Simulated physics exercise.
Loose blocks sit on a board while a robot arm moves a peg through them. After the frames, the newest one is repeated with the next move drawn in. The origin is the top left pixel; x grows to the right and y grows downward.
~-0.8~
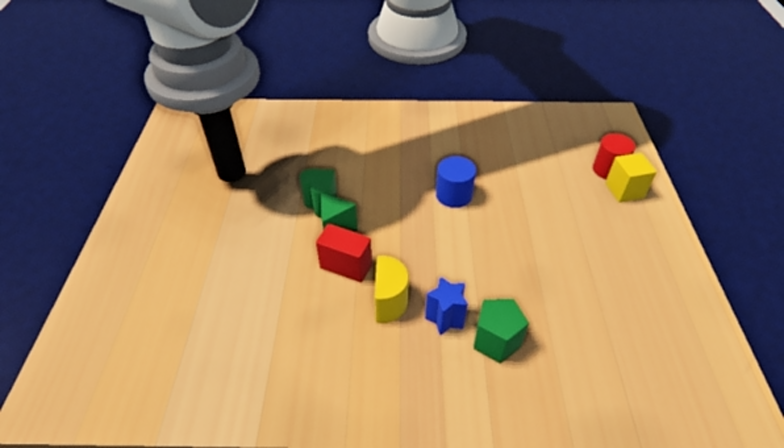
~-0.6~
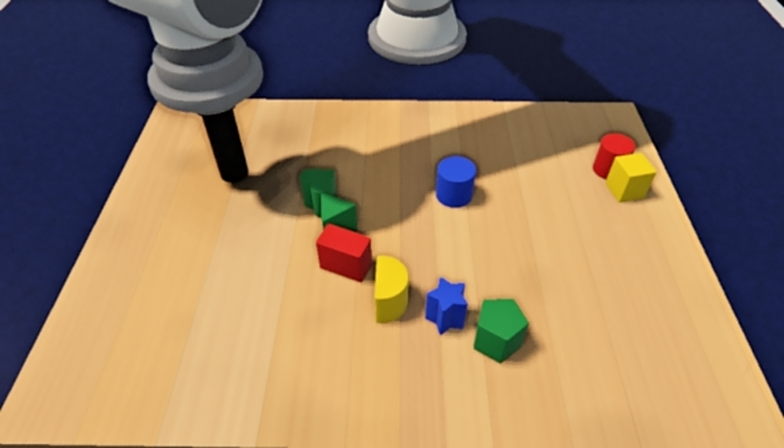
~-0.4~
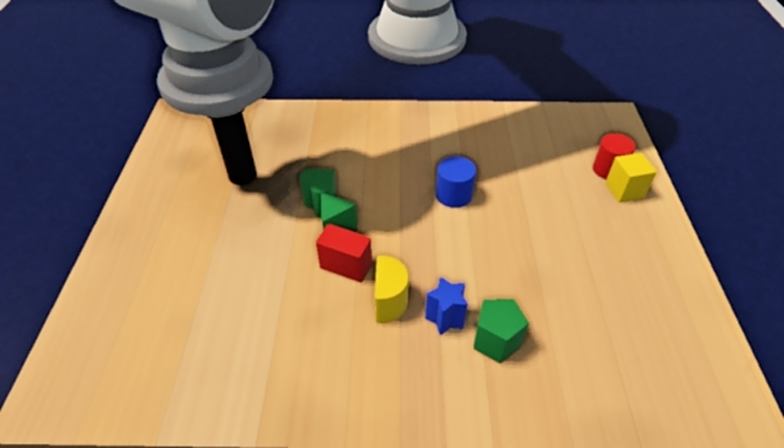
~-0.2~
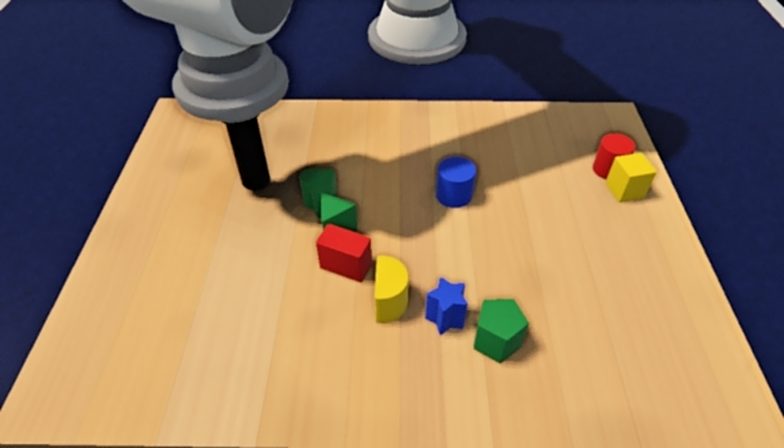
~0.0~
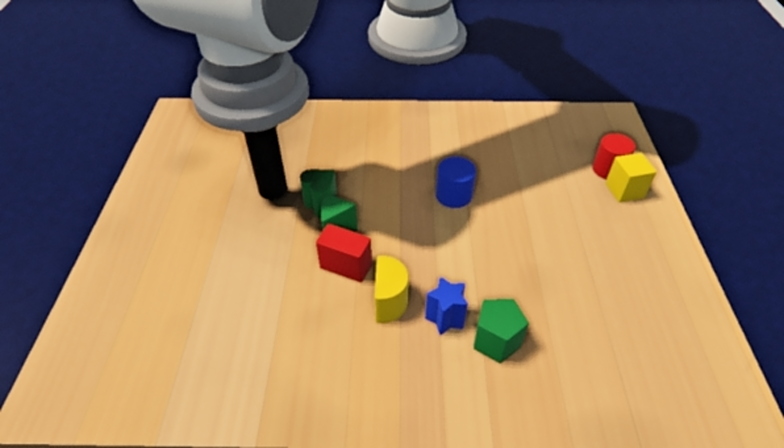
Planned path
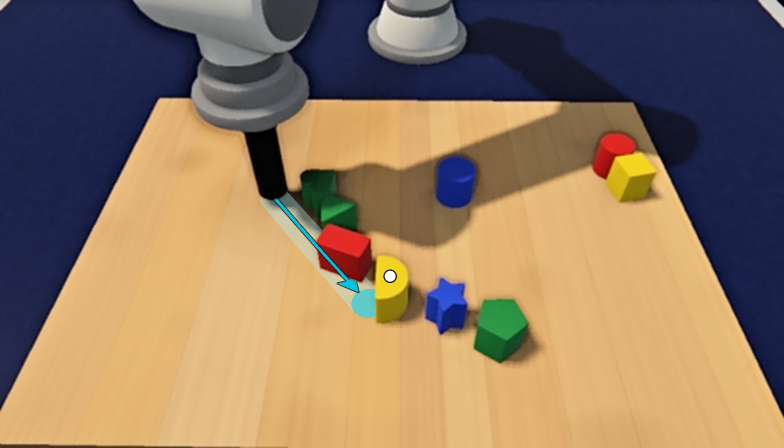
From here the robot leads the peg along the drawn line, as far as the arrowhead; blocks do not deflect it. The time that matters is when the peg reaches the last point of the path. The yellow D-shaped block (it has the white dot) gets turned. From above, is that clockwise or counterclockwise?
The sense of turning is clockwise.
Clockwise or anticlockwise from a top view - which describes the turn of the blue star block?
The turn is anti-clockwise.
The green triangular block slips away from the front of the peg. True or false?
True
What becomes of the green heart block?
It keeps its position.
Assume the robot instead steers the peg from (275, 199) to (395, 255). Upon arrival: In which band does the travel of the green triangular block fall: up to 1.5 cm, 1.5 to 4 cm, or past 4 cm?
Long, over 4 cm.
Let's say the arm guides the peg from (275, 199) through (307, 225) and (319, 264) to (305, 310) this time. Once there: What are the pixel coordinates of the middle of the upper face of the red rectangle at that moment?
Its top centre is at about (356, 256).
Drawn move, from (275, 199) to (369, 303); the dot is on the yellow D-shaped block.
On the path given first. One third of the way, peg at (302, 222); nothing pushed yet.
Two thirds of the way, peg at (333, 257); green triangular block at (339, 208), turned 30° anticlockwise; red rectangle at (368, 257); yellow D-shaped block at (399, 281), turned 25° clockwise.
At the end, peg at (368, 295); green heart block still; green triangular block at (339, 208), turned 30° anticlockwise; red rectangle at (414, 275), turned 65° anticlockwise; yellow D-shaped block at (424, 300), turned 45° clockwise; blue star block at (462, 299), turned 30° anticlockwise.
